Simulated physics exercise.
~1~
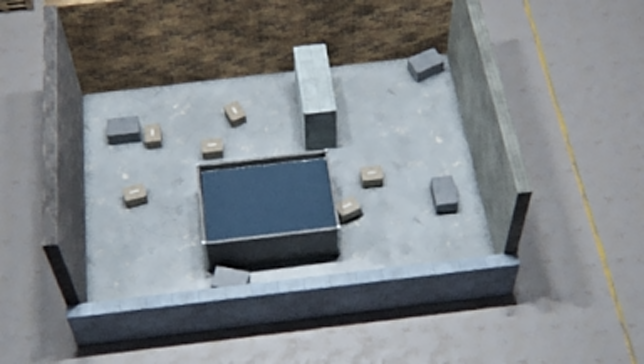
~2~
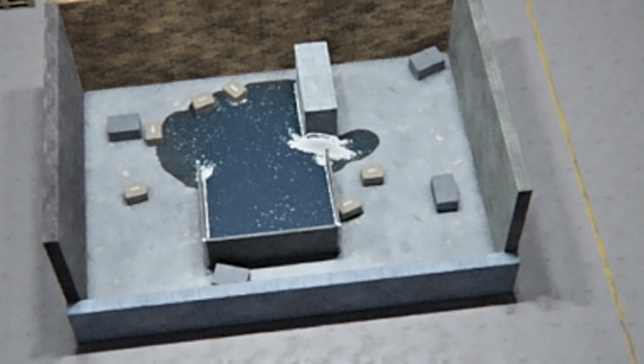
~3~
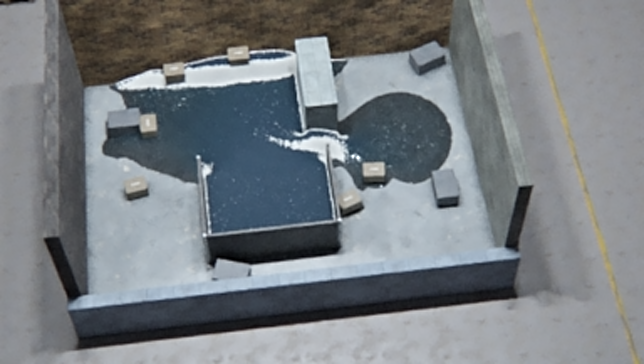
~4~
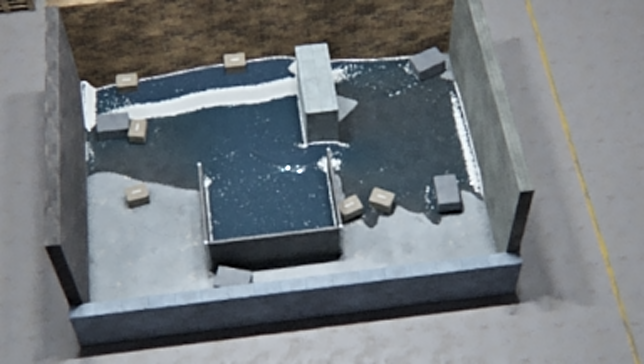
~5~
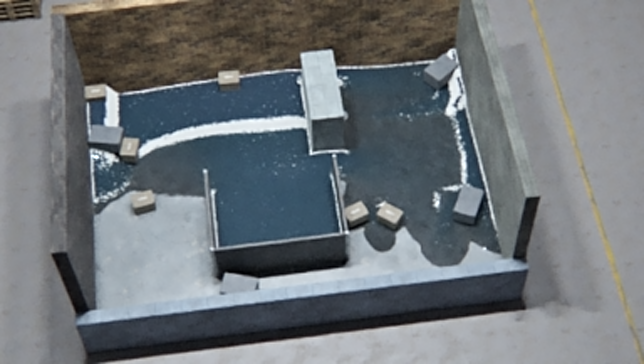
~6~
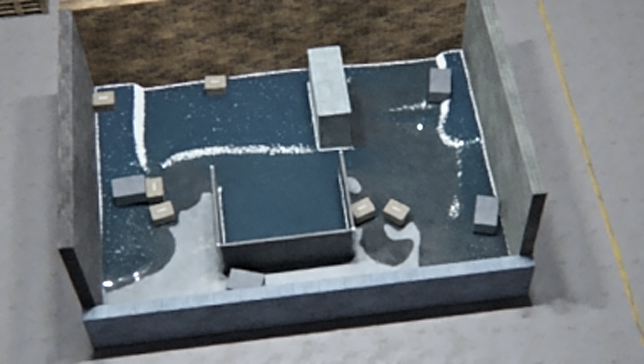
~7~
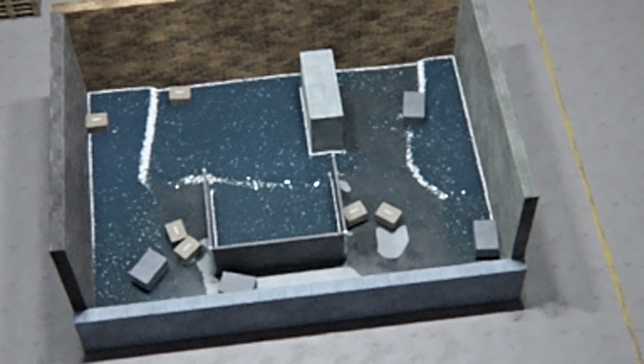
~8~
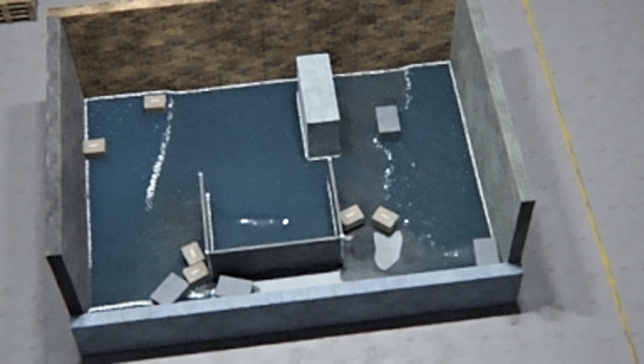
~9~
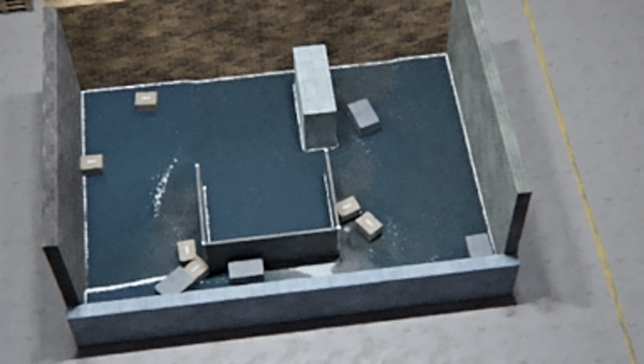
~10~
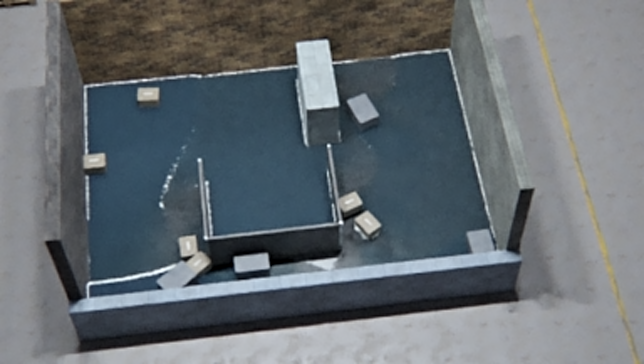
In a walled concrete yard, dark water burst from the far side of a square tank and spread across the floor, pushing small boxes and grey blocks about, until it covered nearly everything and settled, leaving several boxes gathered near the front wall.
